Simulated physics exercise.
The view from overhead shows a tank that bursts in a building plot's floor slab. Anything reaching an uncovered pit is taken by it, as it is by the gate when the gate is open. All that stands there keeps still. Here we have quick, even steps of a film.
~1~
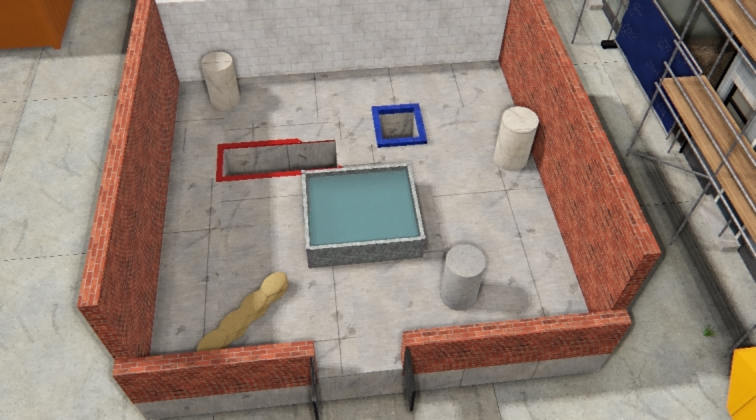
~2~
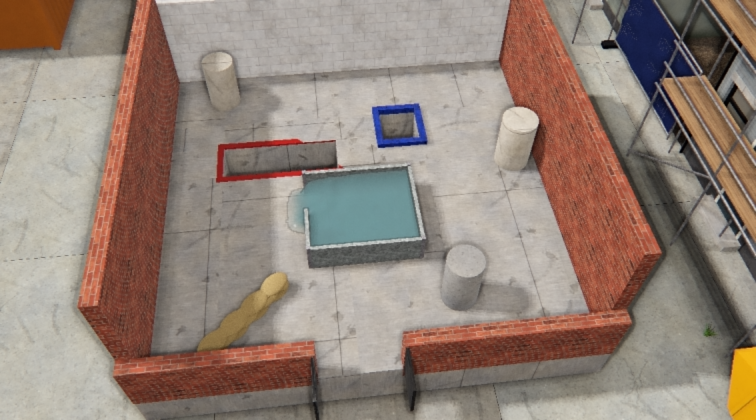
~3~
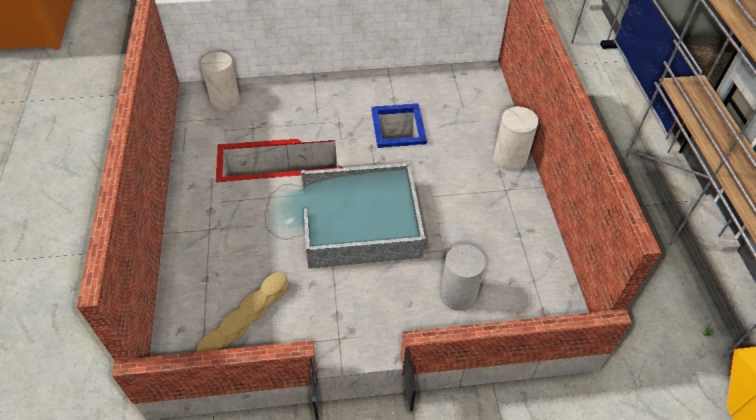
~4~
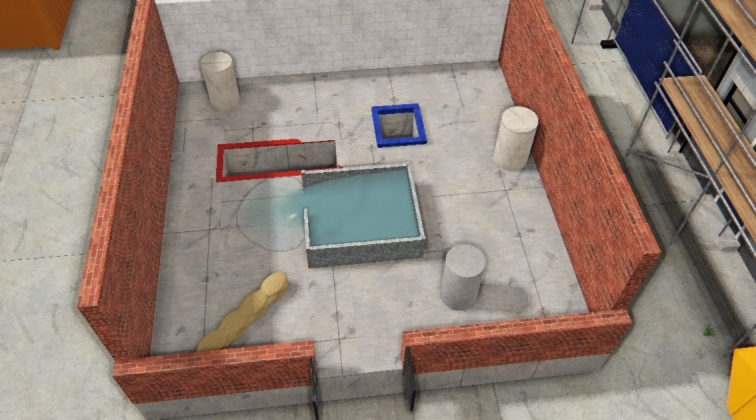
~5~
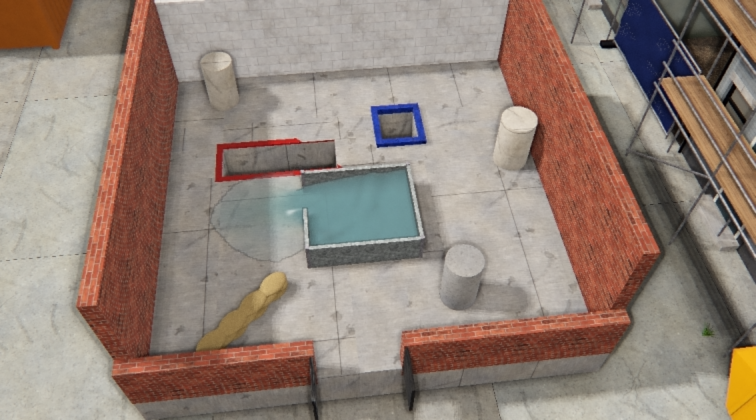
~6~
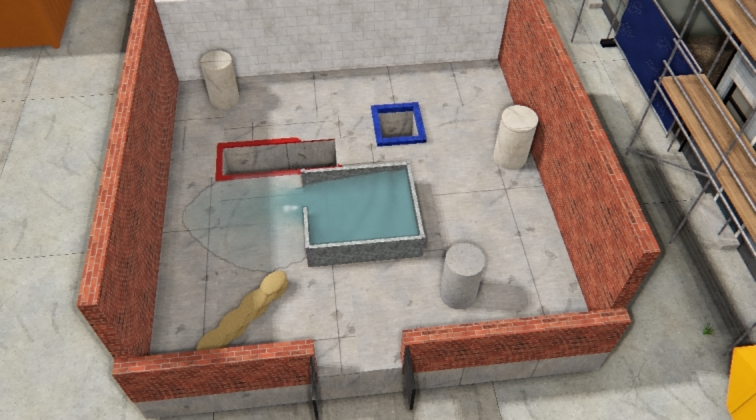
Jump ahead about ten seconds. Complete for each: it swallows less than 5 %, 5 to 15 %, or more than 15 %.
Completed: The gate swallows less than 5 %; the red pit swallows more than 15 %; the blue pit swallows less than 5 %.
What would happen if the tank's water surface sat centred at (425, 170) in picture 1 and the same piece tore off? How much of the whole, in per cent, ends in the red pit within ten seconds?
I'd put the red pit at 45 % of the whole.
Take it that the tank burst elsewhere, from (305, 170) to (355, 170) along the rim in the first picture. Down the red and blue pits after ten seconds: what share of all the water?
Red takes 70 in a hundred, blue takes 0 in a hundred.
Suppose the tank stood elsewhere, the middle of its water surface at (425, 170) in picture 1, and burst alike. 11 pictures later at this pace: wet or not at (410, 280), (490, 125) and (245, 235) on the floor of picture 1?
Well, first one stays dry, second one stays dry, third one got wet.
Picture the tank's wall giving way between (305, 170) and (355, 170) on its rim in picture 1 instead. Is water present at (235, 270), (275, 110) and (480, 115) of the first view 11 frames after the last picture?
In the order asked: Out of reach, out of reach, out of reach.
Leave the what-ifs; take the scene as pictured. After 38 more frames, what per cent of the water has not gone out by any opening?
I'd put it at about 86 per cent.
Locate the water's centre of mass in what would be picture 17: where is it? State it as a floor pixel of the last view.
Centre point: Around (303, 222).
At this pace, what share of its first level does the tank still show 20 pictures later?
I'd put it near 46 per cent.
A moment on, water covers 15 % of the floor; the gate 0 %, the red pit 3 %, the blue pit 0 %.
Next, water covers 15 % of the floor; the gate 0 %, the red pit 6 %, the blue pit 0 %.
Then, water covers 25 % of the floor; the gate 0 %, the red pit 10 %, the blue pit 0 %.
Later, water covers 35 % of the floor; the gate 0 %, the red pit 15 %, the blue pit 0 %.
In the end, water covers 55 % of the floor; the gate 0 %, the red pit 22 %, the blue pit 0 %.
